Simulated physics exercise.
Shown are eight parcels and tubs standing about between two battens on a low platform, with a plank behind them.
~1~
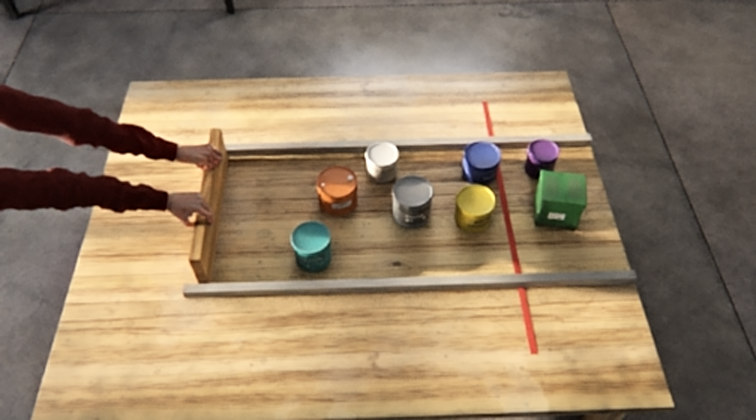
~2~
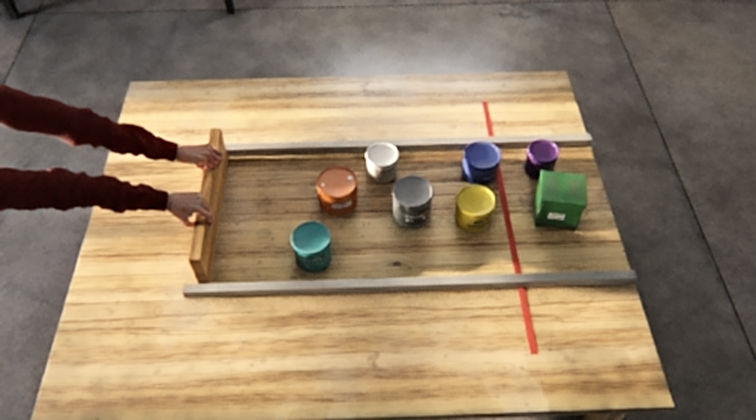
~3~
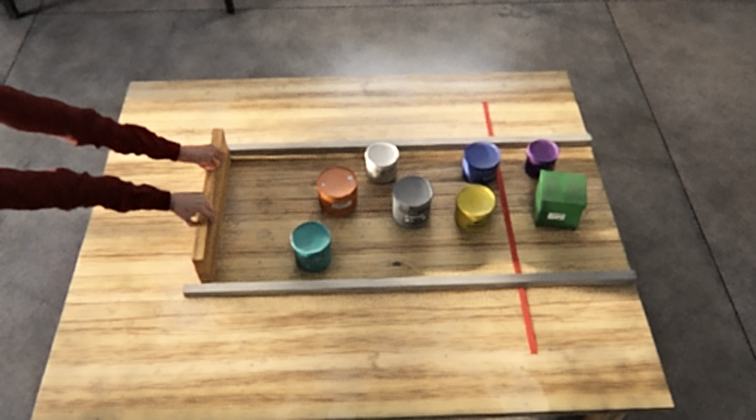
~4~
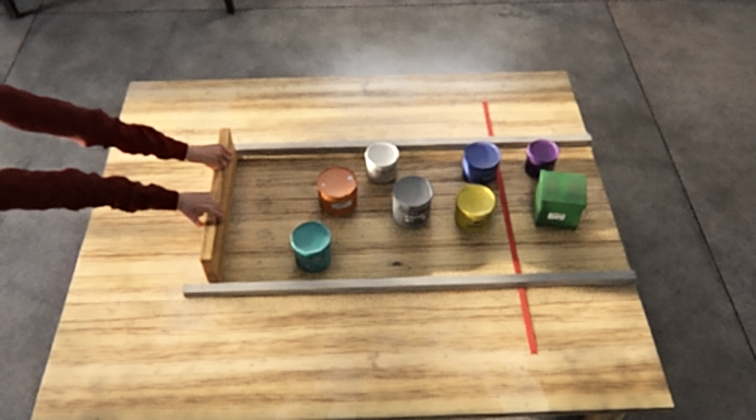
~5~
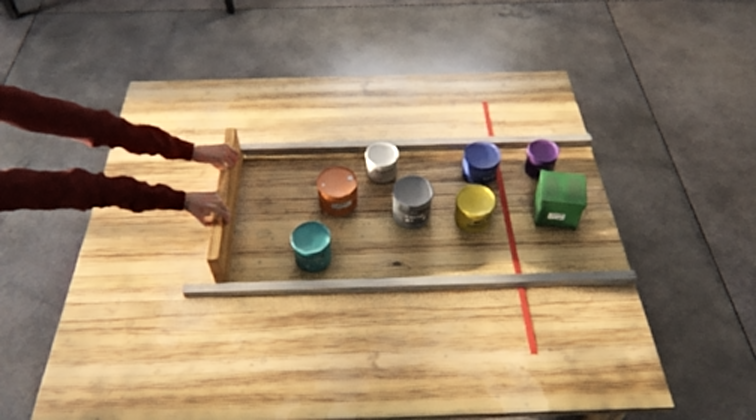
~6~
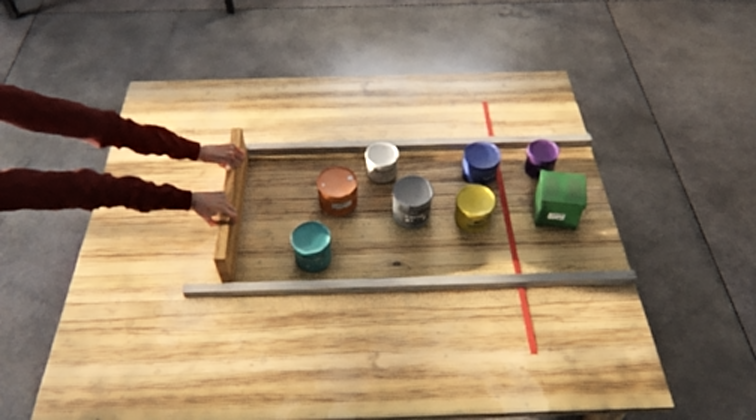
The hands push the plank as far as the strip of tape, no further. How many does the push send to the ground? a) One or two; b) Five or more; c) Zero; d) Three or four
Zero (c).
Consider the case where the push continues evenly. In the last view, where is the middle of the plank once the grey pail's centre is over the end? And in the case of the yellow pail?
Around (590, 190) first and around (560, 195) second.
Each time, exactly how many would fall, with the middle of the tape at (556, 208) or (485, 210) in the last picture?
Well, you'd get 2 the first time and 0 the second time.
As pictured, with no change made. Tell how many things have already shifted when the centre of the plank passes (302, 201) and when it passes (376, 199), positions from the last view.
By then 1, and 4.
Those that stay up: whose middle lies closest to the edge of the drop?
Foremost, the green tote.
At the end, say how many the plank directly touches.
It's touching 4 at the end.
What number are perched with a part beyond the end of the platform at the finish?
I make it 1.
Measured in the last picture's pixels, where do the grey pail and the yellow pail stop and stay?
Final positions - grey pail around (530, 211), yellow pail around (560, 198).
Early on, none off yet; green tote at rest near (559, 201); purple pail at rest near (541, 160); blue pail at rest near (481, 164).
Finally, the number that fall off is zero.
